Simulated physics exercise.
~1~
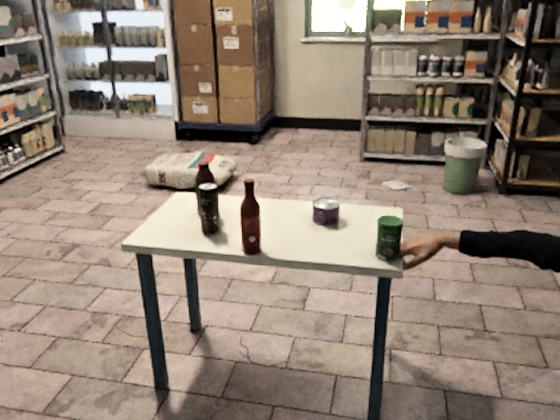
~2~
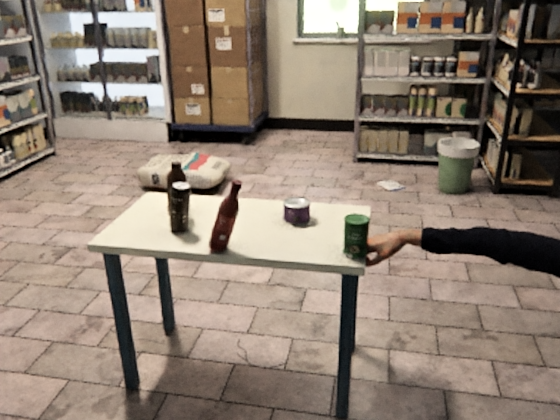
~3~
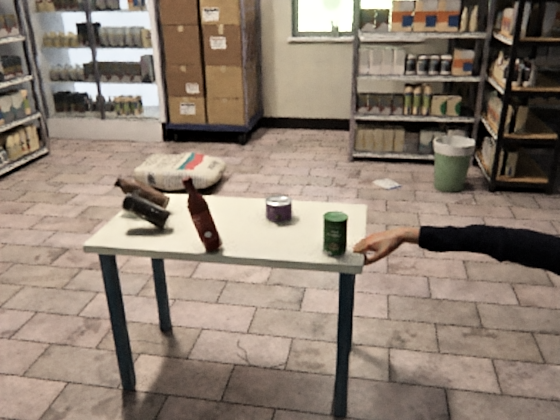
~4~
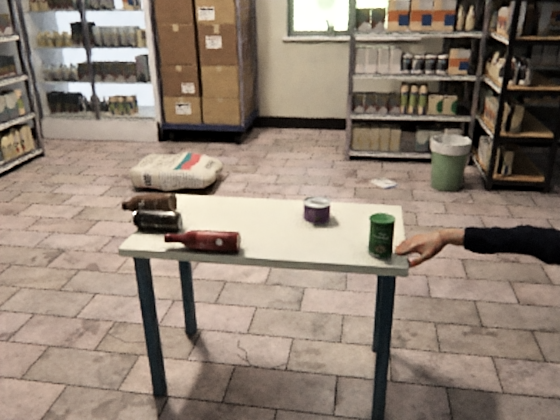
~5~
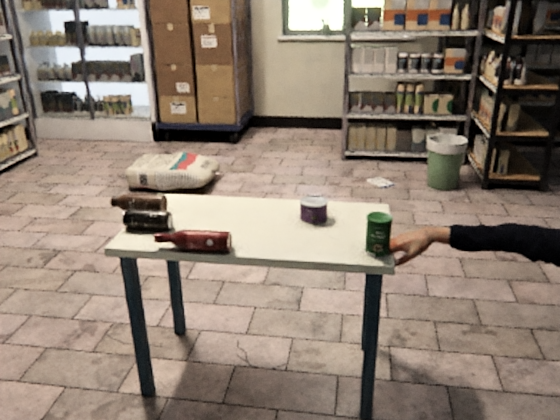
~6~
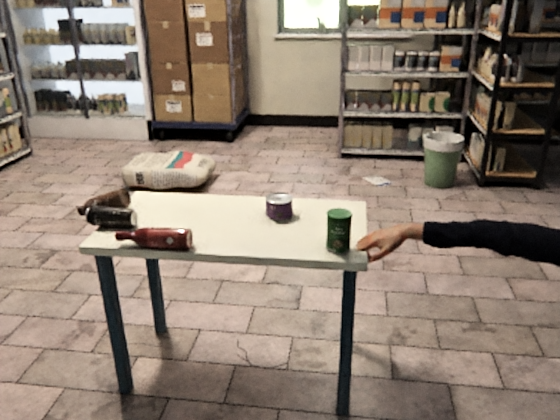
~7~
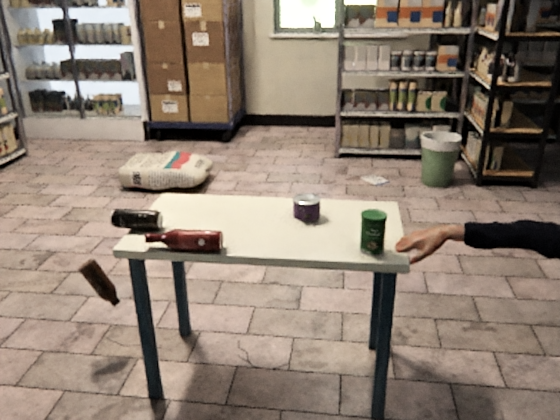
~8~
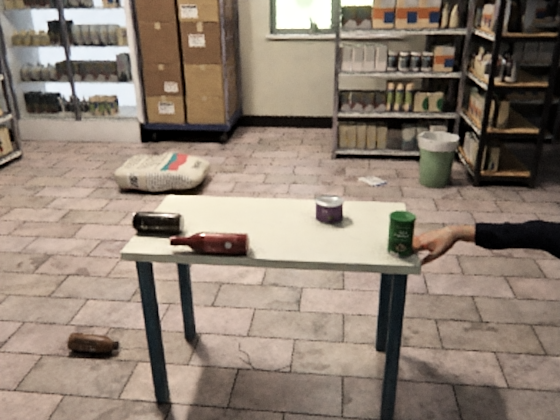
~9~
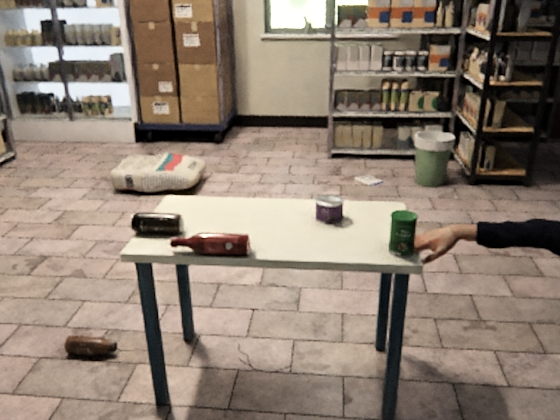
A hand jerked a small white table left and right, toppling two bottles and a black can, and the brown bottle rolled off onto the floor, while the red bottle and black can stayed lying beside the upright green tin and purple tub.
